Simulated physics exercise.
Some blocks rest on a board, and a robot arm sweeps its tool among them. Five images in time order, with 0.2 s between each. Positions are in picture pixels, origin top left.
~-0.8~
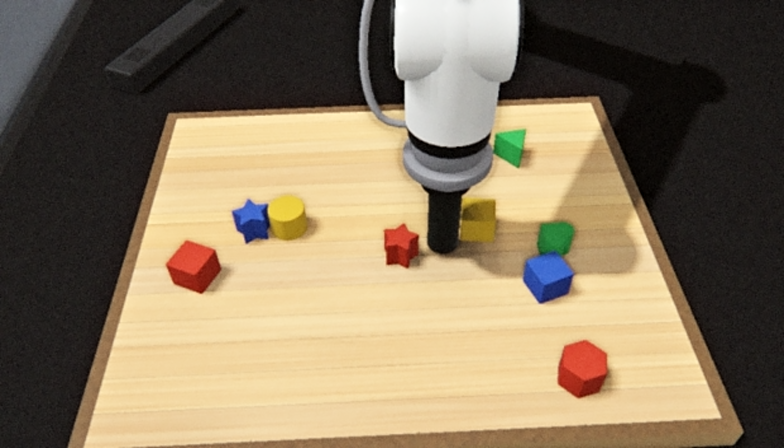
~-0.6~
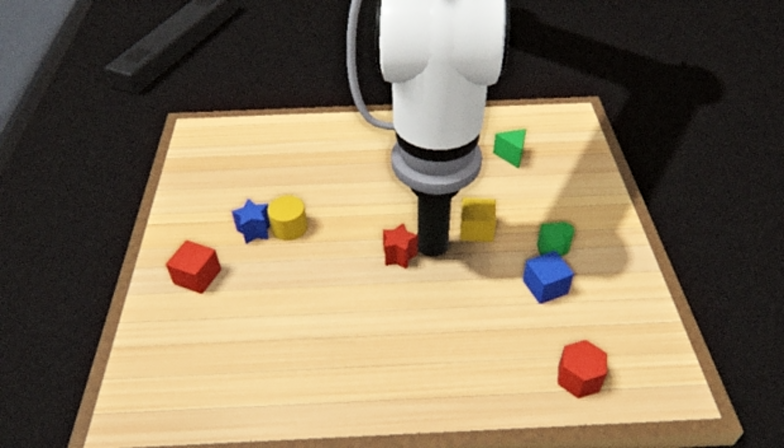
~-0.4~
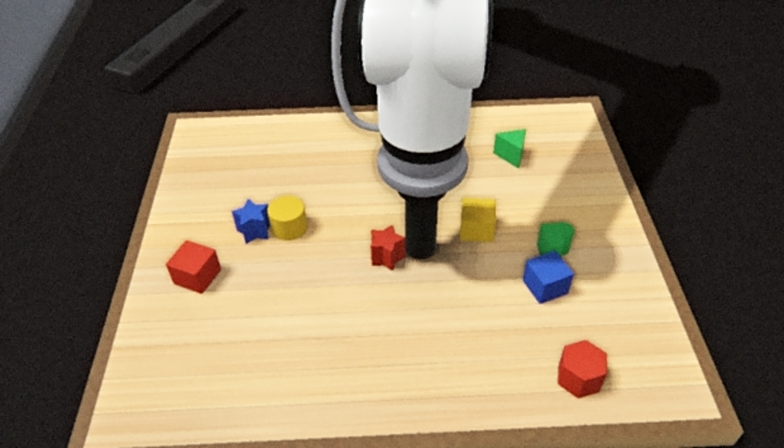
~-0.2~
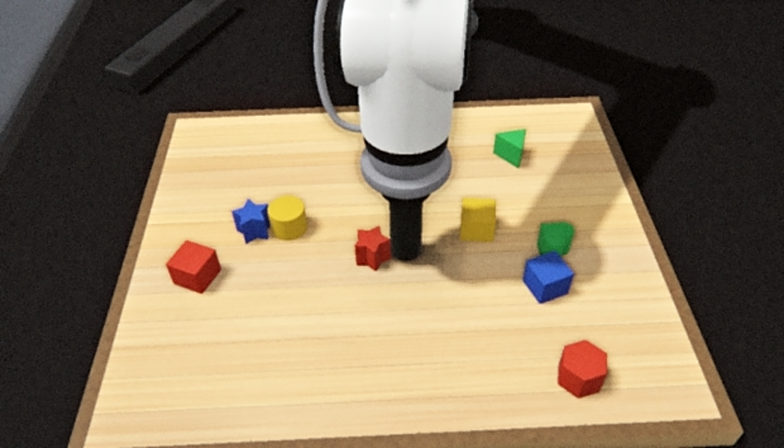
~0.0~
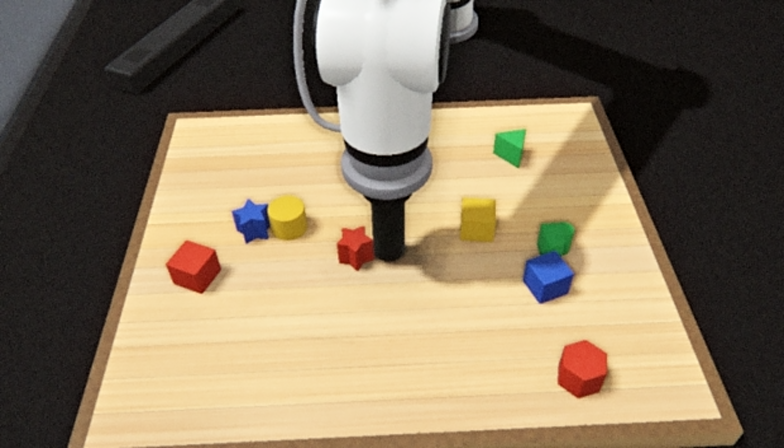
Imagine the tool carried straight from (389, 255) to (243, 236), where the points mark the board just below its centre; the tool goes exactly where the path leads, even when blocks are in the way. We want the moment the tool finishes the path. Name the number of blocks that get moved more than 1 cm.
In total, three or more blocks get moved by over 1 cm.
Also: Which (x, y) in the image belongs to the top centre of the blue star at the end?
Answer: (221, 202).
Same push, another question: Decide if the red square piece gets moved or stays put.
Well, the red square piece holds its place.
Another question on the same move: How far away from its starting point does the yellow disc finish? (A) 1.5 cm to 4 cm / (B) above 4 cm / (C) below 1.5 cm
The answer is A.
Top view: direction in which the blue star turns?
From above, the blue star will be seen to turn anti-clockwise.
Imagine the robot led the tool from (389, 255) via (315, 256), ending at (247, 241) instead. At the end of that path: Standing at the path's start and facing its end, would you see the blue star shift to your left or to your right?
Rightward.
The first path, step by step. One third of the way, tool at (339, 243); red star at (309, 238).
Two thirds of the way, tool at (289, 237); blue star at (244, 209), turned 25° anticlockwise; yellow disc at (275, 200); red star at (277, 243), turned 55° anticlockwise.
At the end, tool at (242, 230); red square piece in place; blue star at (221, 202), turned 30° anticlockwise; yellow disc at (270, 195); red star at (276, 244), turned 65° anticlockwise.
